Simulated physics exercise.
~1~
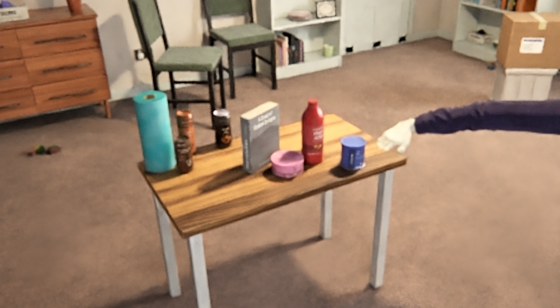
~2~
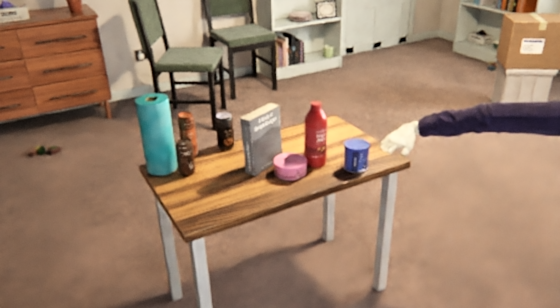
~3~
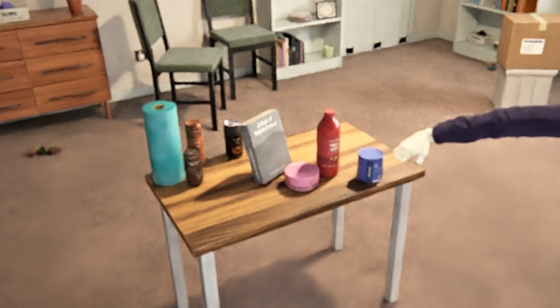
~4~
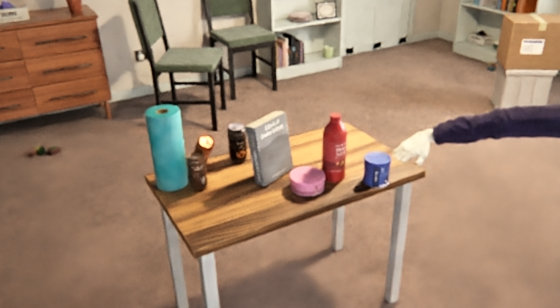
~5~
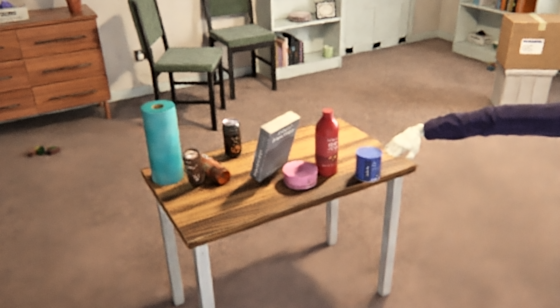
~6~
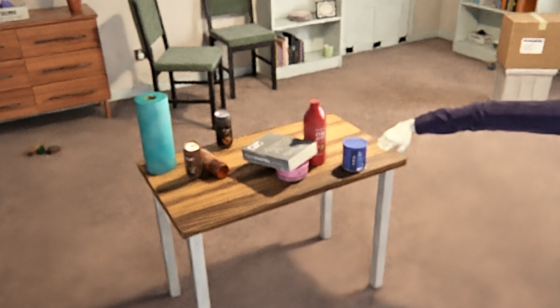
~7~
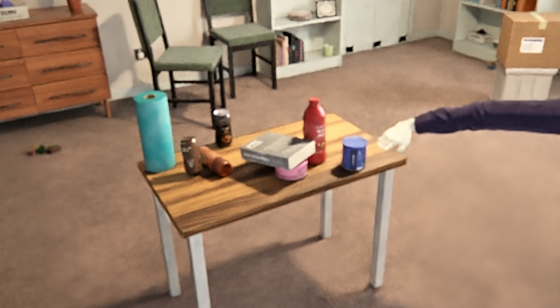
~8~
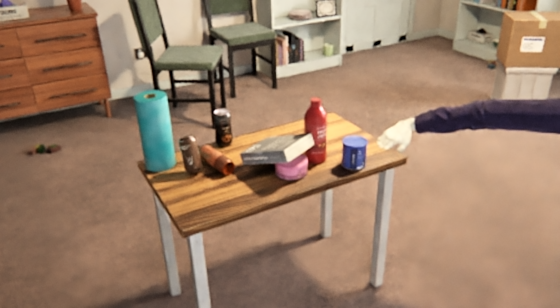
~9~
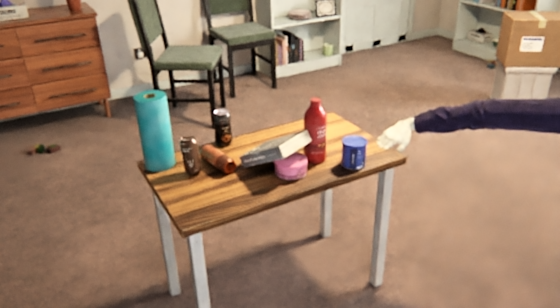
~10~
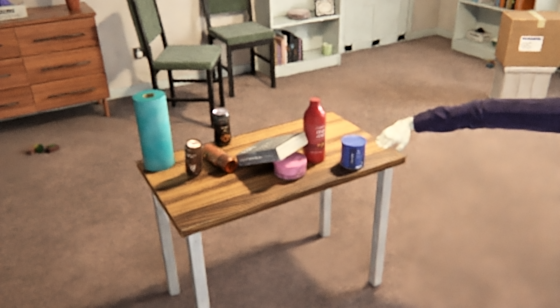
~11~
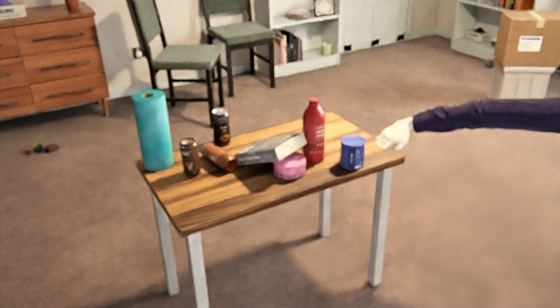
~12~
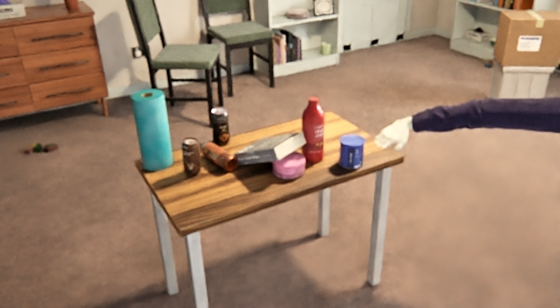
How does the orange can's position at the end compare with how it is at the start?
At the start the orange can stands upright near the turquoise roll, but by the end it is lying on its side on the table.
